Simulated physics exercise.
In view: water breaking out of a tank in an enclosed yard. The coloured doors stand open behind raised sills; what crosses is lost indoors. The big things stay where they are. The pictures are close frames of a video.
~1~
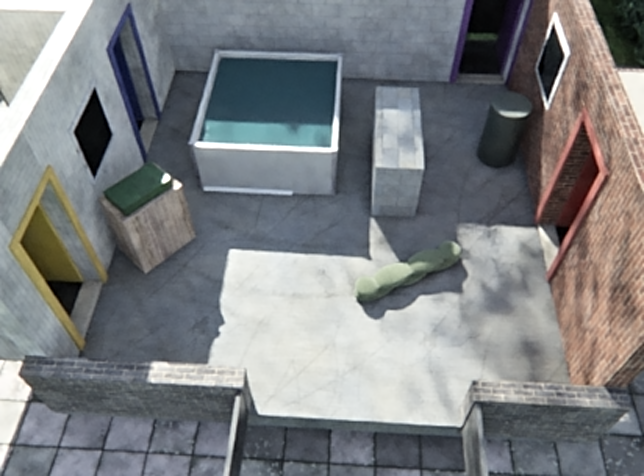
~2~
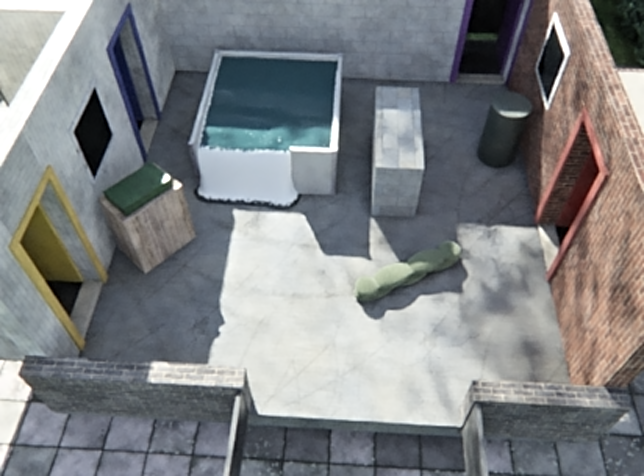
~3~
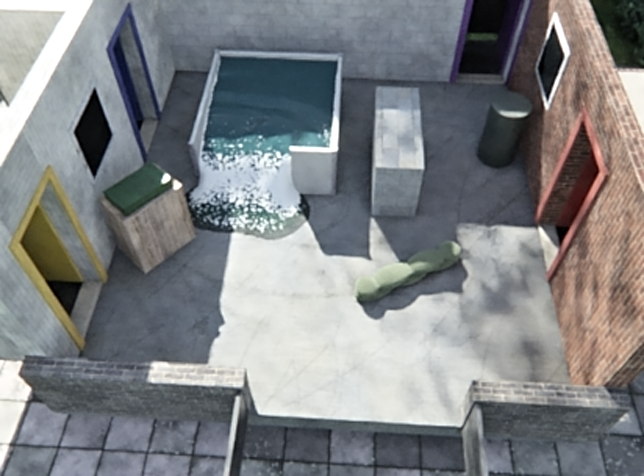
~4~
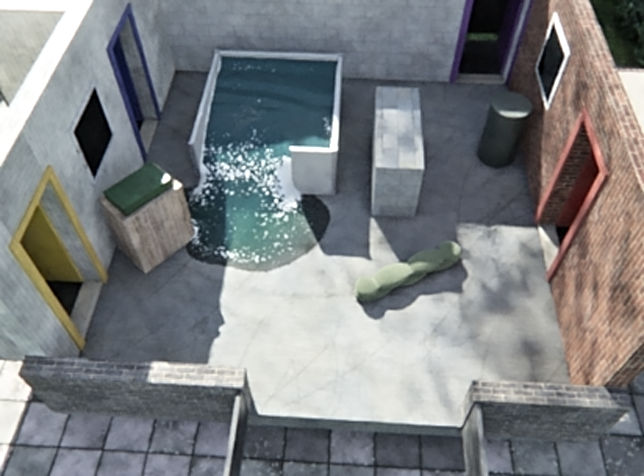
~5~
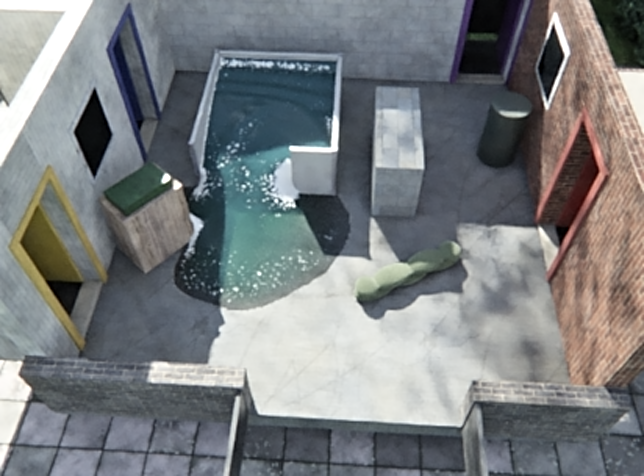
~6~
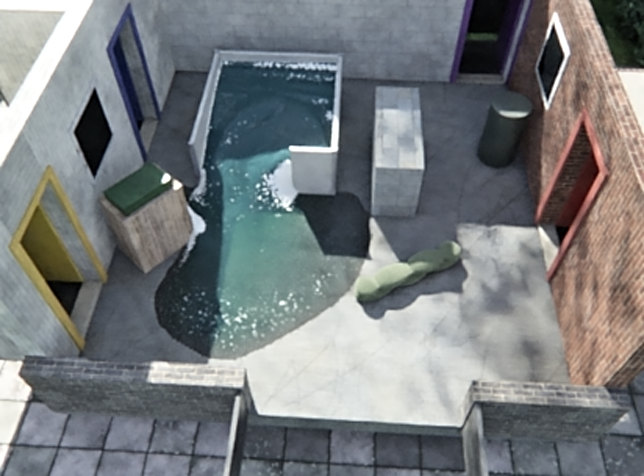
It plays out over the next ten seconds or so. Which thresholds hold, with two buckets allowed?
The yellow door takes more than that; the purple door stays under that; the blue door takes more than that; the red door stays under that.
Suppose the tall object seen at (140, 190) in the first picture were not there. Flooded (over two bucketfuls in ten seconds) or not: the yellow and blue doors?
In short: The yellow one takes more; the blue one is under.
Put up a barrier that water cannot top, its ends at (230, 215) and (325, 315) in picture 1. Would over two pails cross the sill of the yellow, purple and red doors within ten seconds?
My reading: The yellow one lets less in; the purple one is over; the red one is over.
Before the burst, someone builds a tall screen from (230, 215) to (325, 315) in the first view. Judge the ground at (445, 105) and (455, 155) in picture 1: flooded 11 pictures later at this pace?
As listed: Clear, no water.
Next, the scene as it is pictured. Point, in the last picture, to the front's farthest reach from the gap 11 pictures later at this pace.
I would point to (455, 406).
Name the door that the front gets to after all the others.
Last comes the purple-painted one.
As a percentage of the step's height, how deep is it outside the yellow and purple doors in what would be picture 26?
About 200 and 0 per cent.
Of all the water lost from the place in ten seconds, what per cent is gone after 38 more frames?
Close to 75 %.
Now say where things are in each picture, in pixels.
In the first frame, still water in the open tank at (272, 101).
In the second frame, water pours out at (246, 173) and has run to (198, 190).
In the third frame, the front is at (286, 231), out from the gap at (246, 175).
In the fourth frame, the front is at (260, 267), out from the gap at (247, 177).
In the fifth frame, water pours out at (247, 177) and has run to (250, 304).
In the sixth frame, the front is at (233, 352), out from the gap at (247, 178).
A moment on, water covers 35 % of the floor; the yellow door not reached, the purple door not reached, the blue door not reached, the red door not reached.
Next, water covers 45 % of the floor; the yellow door under two buckets in, the purple door not reached, the blue door wet at the sill, nothing in, the red door not reached.
Then, water covers 50 % of the floor; the yellow door over two buckets in, the purple door not reached, the blue door under two buckets in, the red door not reached.
Later, water covers 65 % of the floor; the yellow door far over two buckets in, the purple door not reached, the blue door under two buckets in, the red door wet at the sill, nothing in.
In the end, water covers 90 % of the floor; the yellow door far over two buckets in, the purple door under two buckets in, the blue door over two buckets in, the red door wet at the sill, nothing in.
